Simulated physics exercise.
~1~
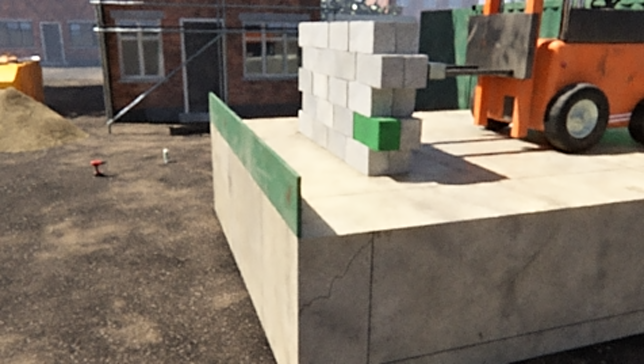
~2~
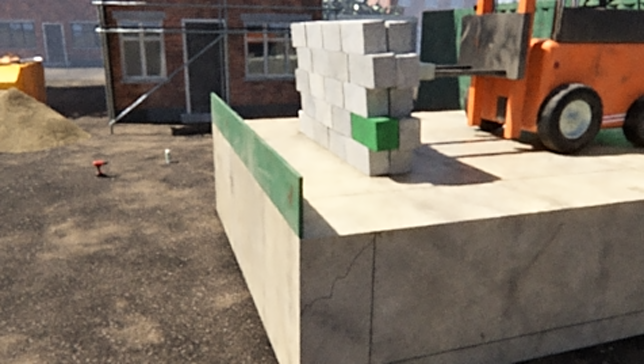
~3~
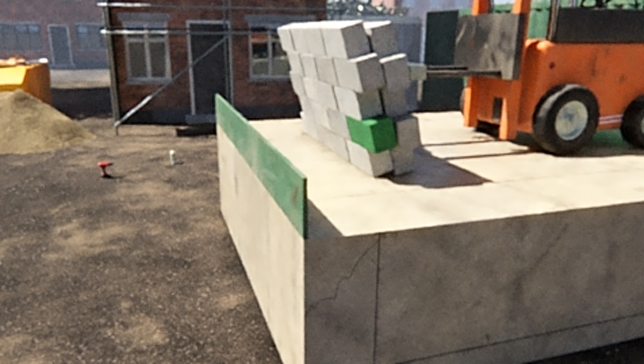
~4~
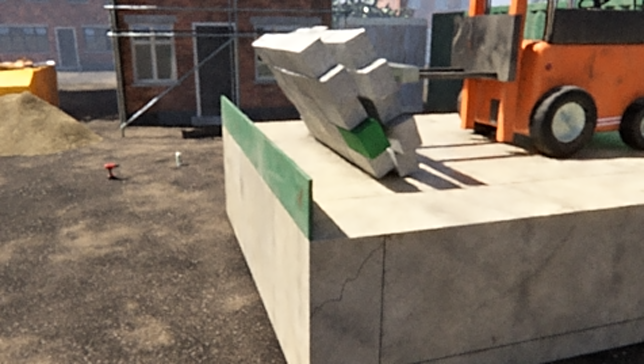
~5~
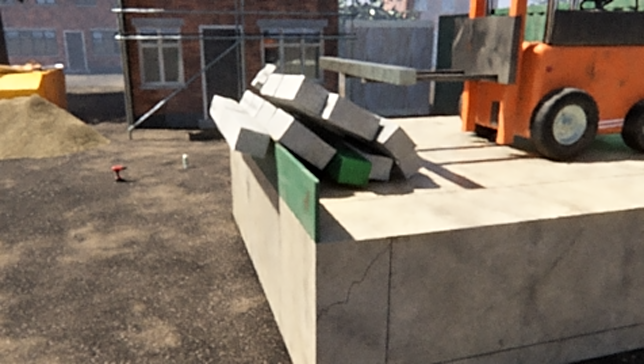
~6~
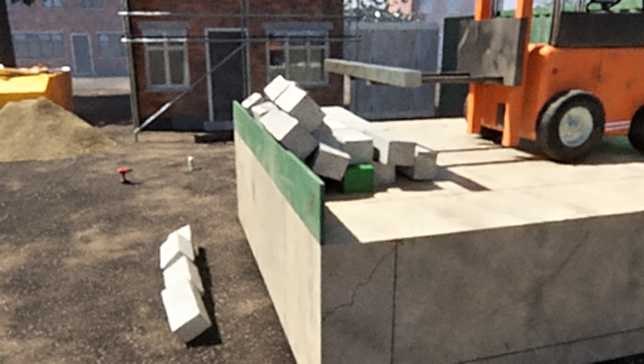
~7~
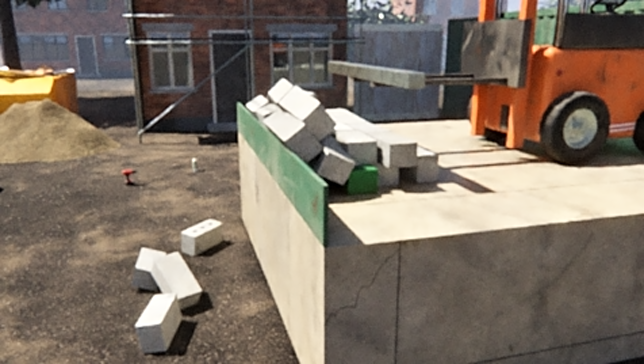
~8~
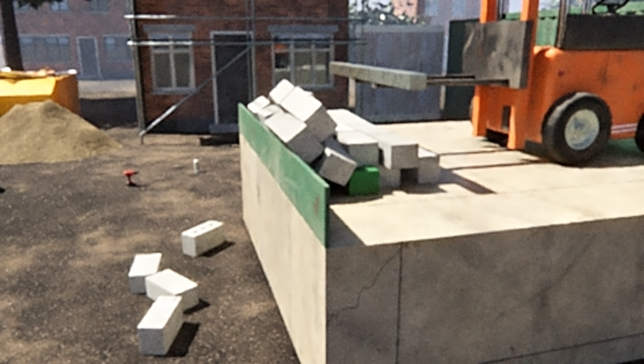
Stack of pale concrete blocks toppling left as an orange forklift pushes a beam into it, four blocks landing below the deck.
